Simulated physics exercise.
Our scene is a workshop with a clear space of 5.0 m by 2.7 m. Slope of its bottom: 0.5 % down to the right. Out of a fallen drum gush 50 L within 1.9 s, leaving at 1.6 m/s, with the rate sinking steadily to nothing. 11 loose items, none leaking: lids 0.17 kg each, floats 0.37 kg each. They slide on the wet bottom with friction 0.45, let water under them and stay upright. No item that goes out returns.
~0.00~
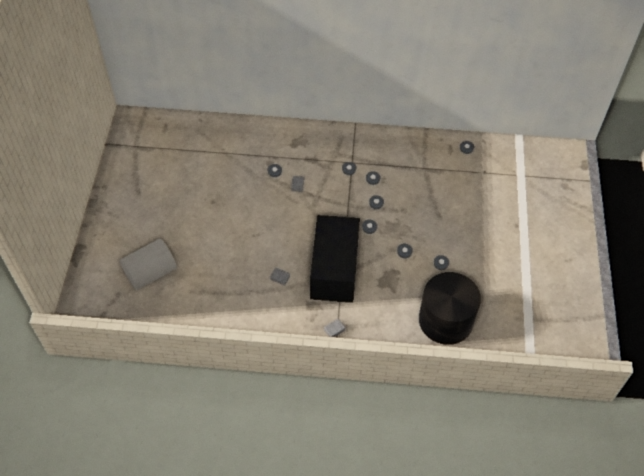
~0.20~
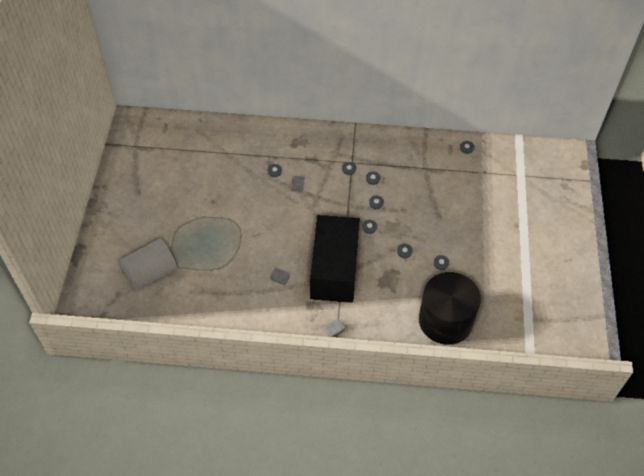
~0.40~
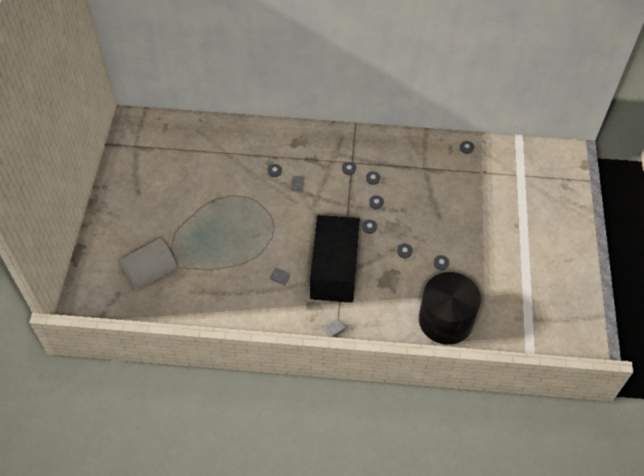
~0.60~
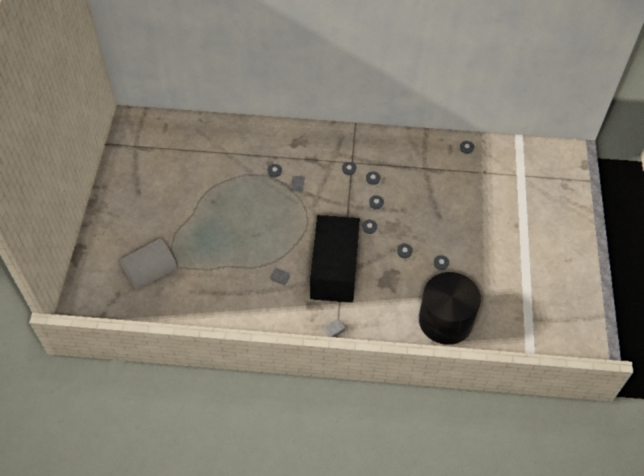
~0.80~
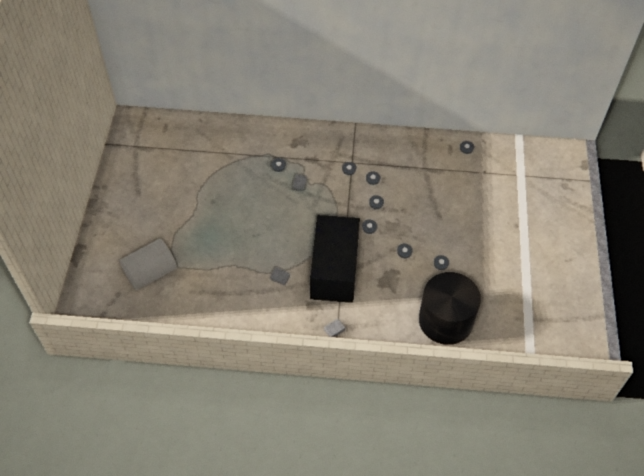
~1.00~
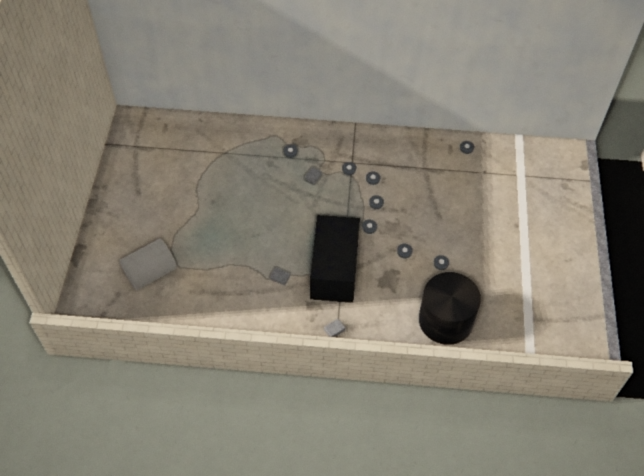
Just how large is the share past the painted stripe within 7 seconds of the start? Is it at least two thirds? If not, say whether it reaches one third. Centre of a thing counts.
Central band.
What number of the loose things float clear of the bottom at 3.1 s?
The count is 5.
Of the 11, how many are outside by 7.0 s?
Result: 4.
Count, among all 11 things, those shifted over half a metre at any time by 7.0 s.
All told, that gives 6.
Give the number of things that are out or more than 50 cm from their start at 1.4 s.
By that point, 2.
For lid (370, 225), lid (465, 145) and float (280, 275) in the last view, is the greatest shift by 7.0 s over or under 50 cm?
Result by item: Within it; beyond it; within it.
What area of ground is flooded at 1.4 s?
About 3.0 m2.
After 1.4 s 0 of 11 are over the mark; 0 afloat.
After 3.1 s 0 of 11 are over the mark; 5 afloat.
After 4.9 s 5 of 11 are over the mark; 3 afloat.
After 7.0 s 6 of 11 are over the mark; 0 afloat.
